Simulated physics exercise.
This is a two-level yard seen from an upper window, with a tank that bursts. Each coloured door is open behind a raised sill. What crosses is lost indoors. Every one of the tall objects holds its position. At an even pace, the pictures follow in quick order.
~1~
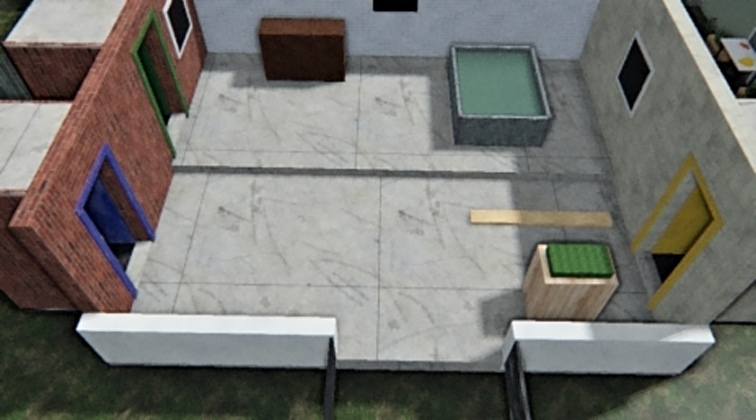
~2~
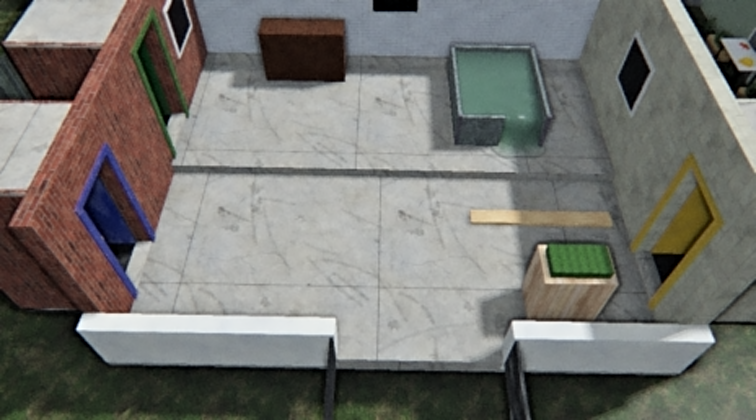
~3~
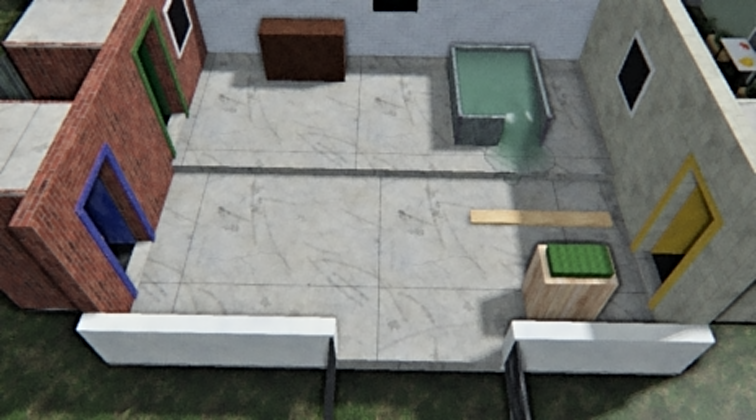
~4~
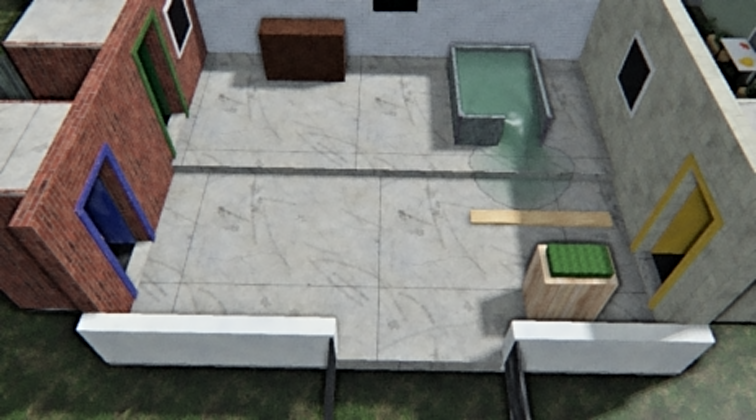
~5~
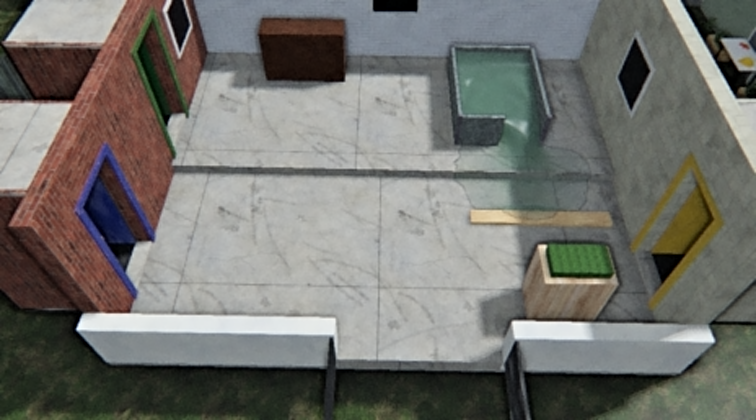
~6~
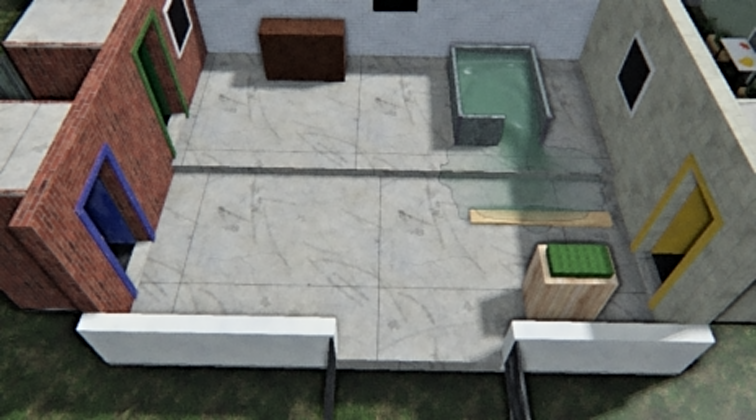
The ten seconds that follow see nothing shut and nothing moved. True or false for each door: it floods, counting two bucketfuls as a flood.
Yellow door - true; blue door - false; green door - false.
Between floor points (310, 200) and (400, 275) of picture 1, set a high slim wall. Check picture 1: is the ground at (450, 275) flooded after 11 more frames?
Result at that point: Inundated.
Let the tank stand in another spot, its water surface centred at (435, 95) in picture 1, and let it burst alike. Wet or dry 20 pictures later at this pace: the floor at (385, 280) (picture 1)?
At that place: Covered.
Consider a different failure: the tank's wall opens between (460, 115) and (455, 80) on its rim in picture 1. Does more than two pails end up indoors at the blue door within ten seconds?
As I see it, the blue door tops the mark.
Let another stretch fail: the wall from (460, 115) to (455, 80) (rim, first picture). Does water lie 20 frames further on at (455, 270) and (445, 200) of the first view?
Untouched, then untouched.
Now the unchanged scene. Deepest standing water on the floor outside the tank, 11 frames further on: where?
Look near (659, 349).
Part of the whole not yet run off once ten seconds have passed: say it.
Estimate: Near 76 %.
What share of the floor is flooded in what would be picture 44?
Near 40 in a hundred.
A moment on, water covers 15 % of the floor; the yellow door not reached, the blue door not reached, the green door not reached.
Next, water covers 25 % of the floor; the yellow door under two buckets in, the blue door not reached, the green door not reached.
Then, water covers 30 % of the floor; the yellow door over two buckets in, the blue door not reached, the green door not reached.
Later, water covers 40 % of the floor; the yellow door over two buckets in, the blue door not reached, the green door not reached.
In the end, water covers 55 % of the floor; the yellow door over two buckets in, the blue door under two buckets in, the green door not reached.
